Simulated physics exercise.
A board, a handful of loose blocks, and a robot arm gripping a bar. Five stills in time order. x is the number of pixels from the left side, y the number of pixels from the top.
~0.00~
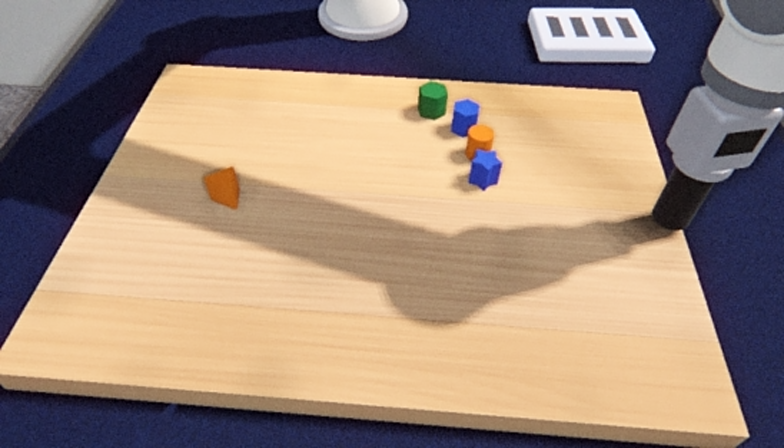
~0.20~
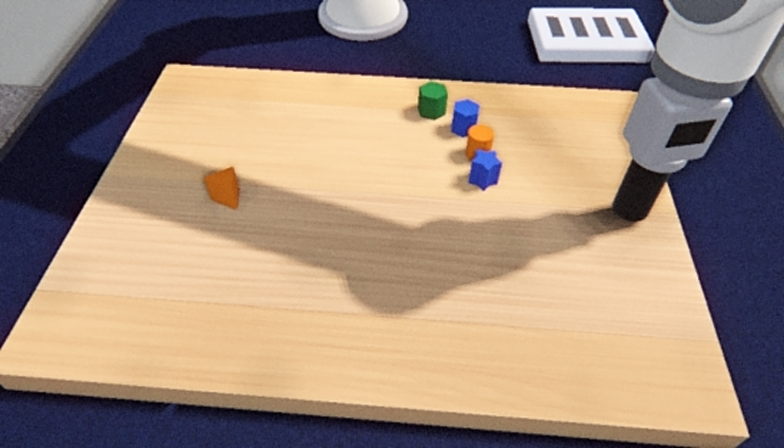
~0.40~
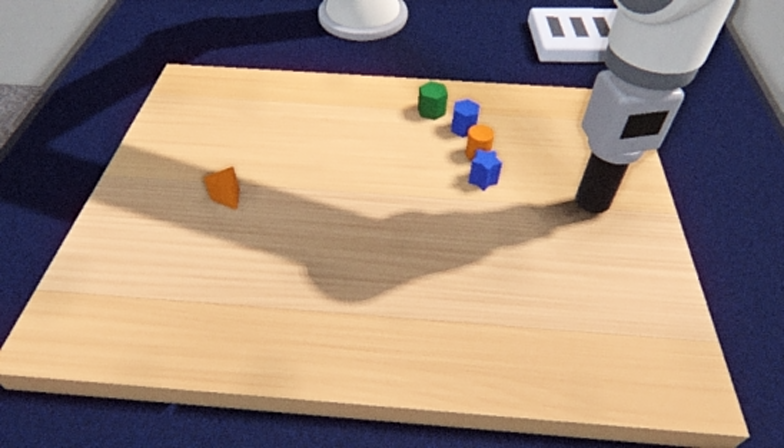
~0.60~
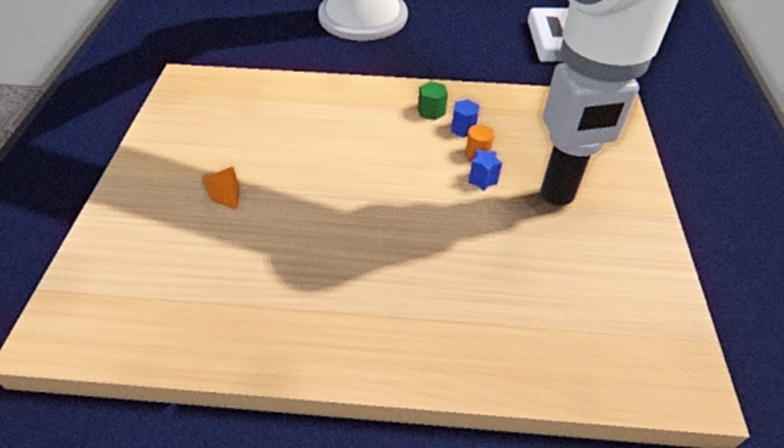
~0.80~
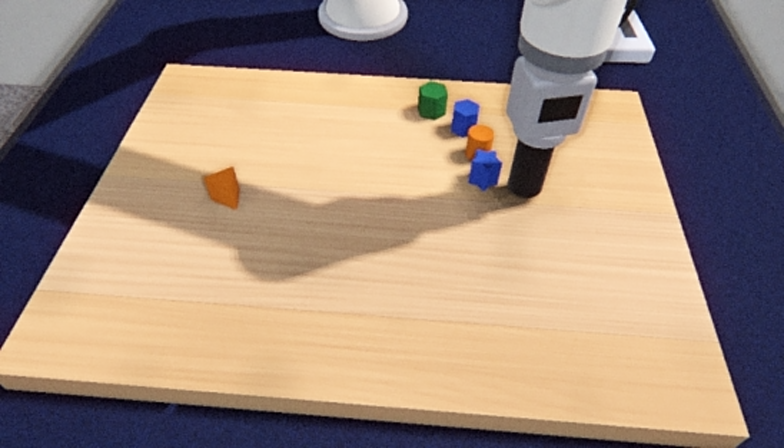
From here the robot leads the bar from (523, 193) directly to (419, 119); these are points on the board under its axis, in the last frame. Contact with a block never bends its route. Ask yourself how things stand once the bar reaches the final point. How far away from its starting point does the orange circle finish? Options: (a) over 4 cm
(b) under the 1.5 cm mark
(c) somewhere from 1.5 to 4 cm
a (over 4 cm)
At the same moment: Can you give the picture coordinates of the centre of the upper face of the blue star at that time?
I think it will end close to (455, 149).
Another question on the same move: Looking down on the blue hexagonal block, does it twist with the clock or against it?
Clockwise rotation.
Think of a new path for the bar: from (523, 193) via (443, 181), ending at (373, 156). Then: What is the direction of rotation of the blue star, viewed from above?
It is turned clockwise.
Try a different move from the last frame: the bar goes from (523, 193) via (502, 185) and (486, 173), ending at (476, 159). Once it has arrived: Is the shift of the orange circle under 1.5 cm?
The answer is no.
What follows on the original path. One third of the way, bar at (485, 159); orange circle at (475, 126); blue star at (461, 150), turned 75° anticlockwise.
Two thirds of the way, bar at (450, 134); green hexagonal block at (433, 88); blue hexagonal block at (461, 90), turned 60° clockwise; orange circle at (447, 102); blue star at (455, 149), turned 105° anticlockwise.
At the end, bar at (419, 112); green hexagonal block at (425, 70), turned 50° anticlockwise; blue hexagonal block at (462, 86), turned 85° clockwise; orange circle at (436, 84); blue star at (455, 149), turned 105° anticlockwise.
